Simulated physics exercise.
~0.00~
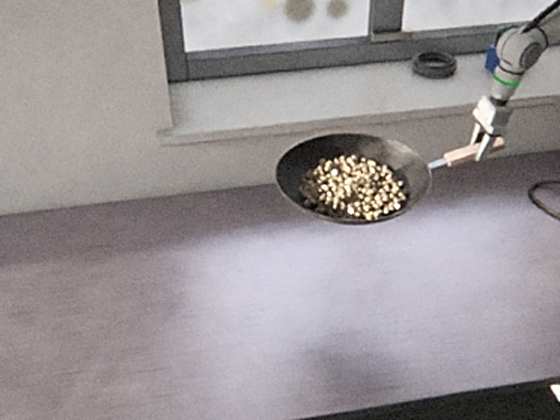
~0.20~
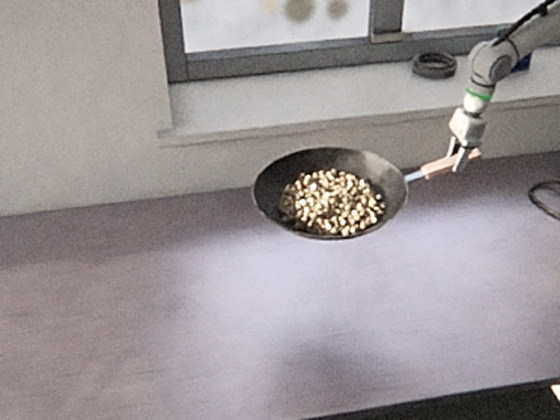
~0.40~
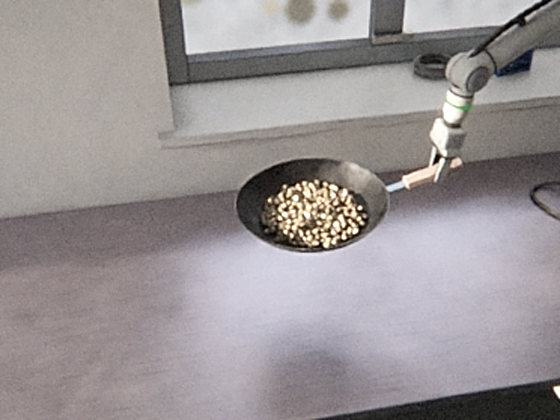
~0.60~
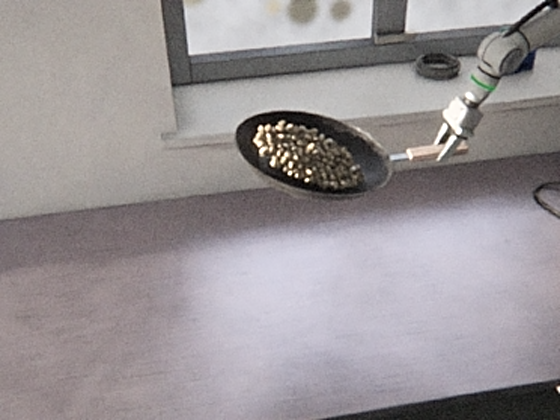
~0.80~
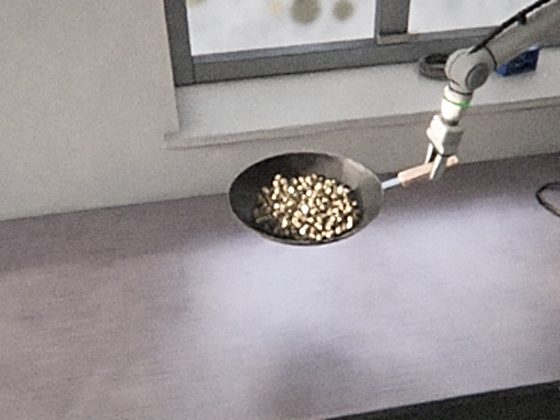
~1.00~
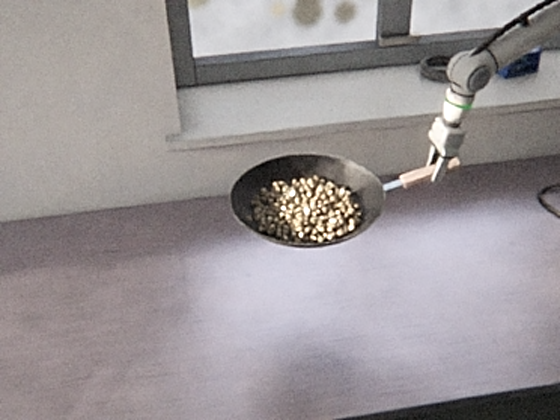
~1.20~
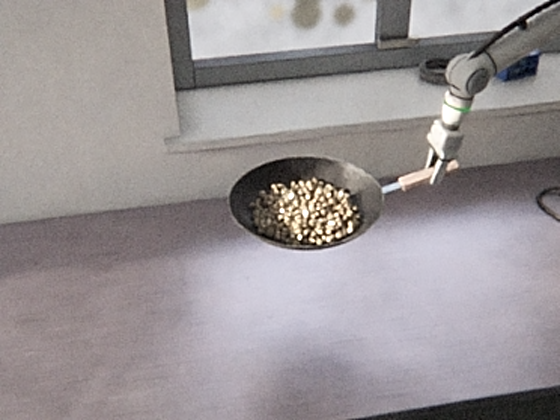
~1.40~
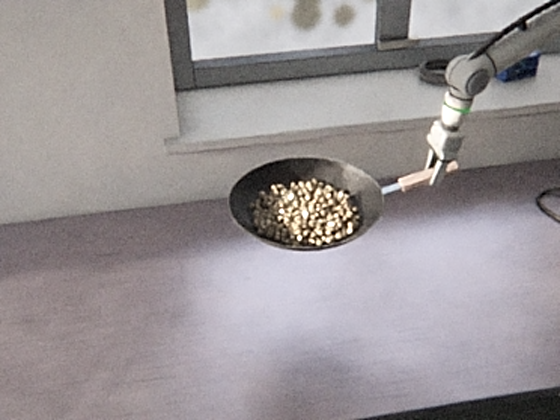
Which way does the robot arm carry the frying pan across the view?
The arm carries the frying pan toward the left.
